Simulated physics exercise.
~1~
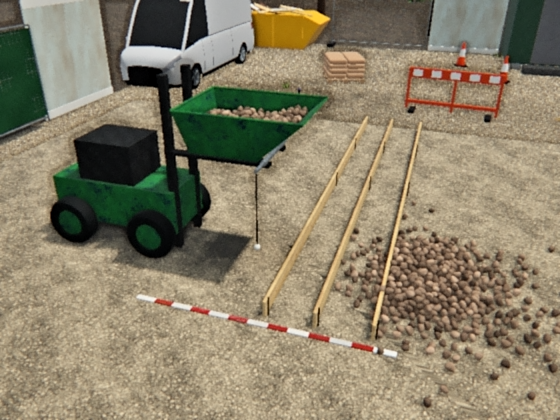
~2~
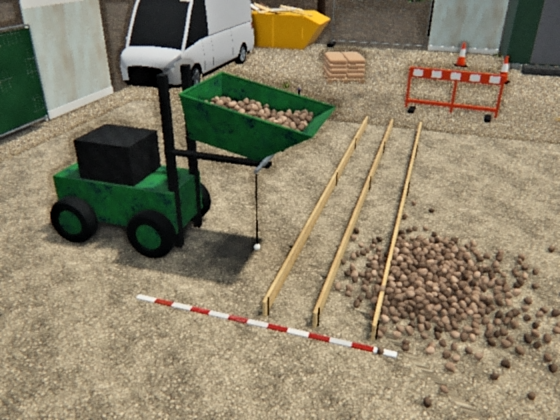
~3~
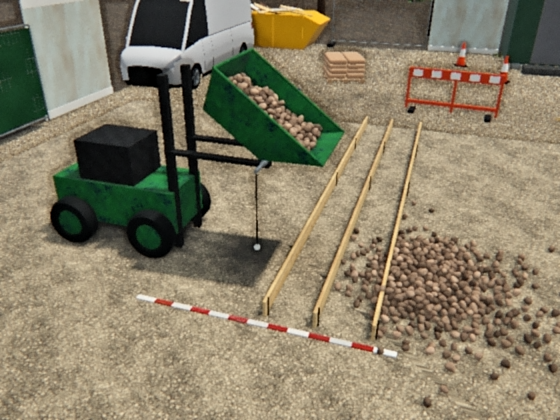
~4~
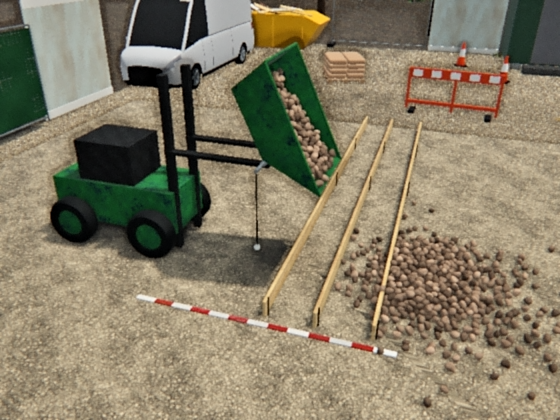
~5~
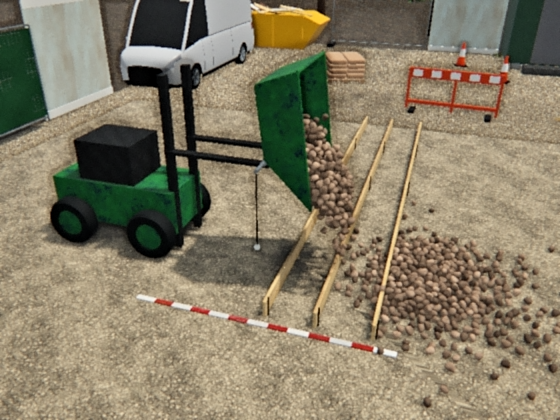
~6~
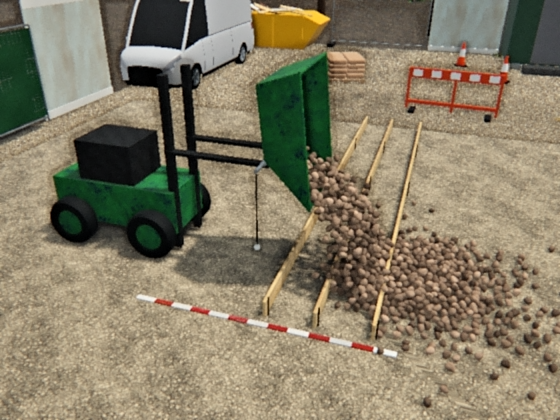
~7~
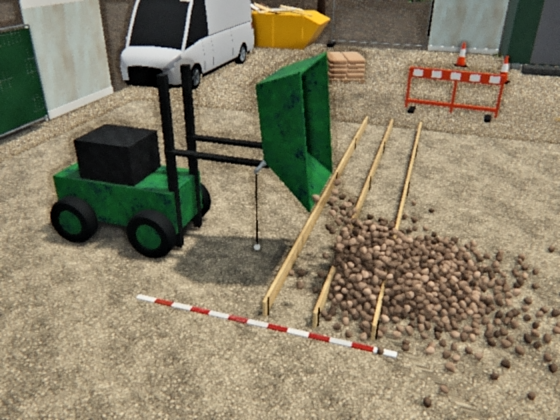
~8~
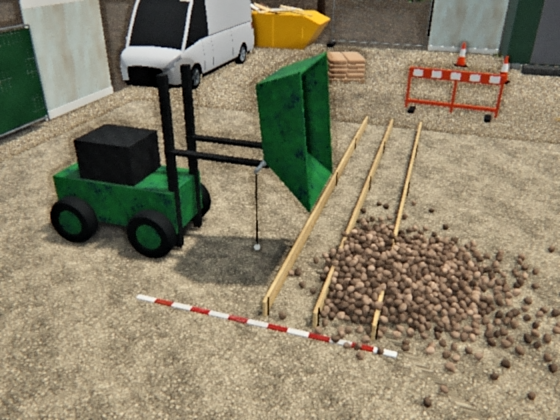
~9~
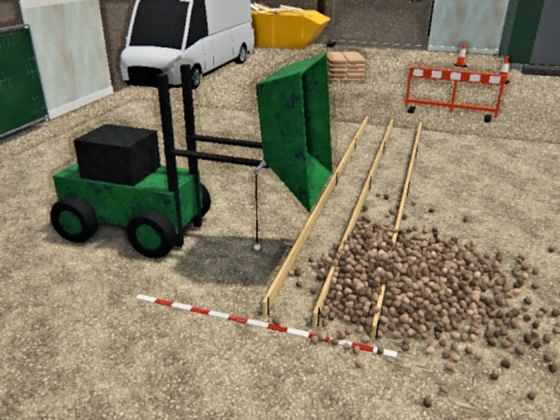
A green fork truck with a black block on top stands at the left of a gravelly yard, seen from above, holding up a green skip of brown stones. Wooden planks lie across the ground to its right beside a loose heap of similar stones, with a striped staff in front and a white van and orange barrier behind. The skip tips rightward, steeper and steeper, until the stones slide over its lower edge. They pour across the planks and spread into the older heap. The emptied skip stays steeply tilted, and the merged pile settles, partly burying the planks.
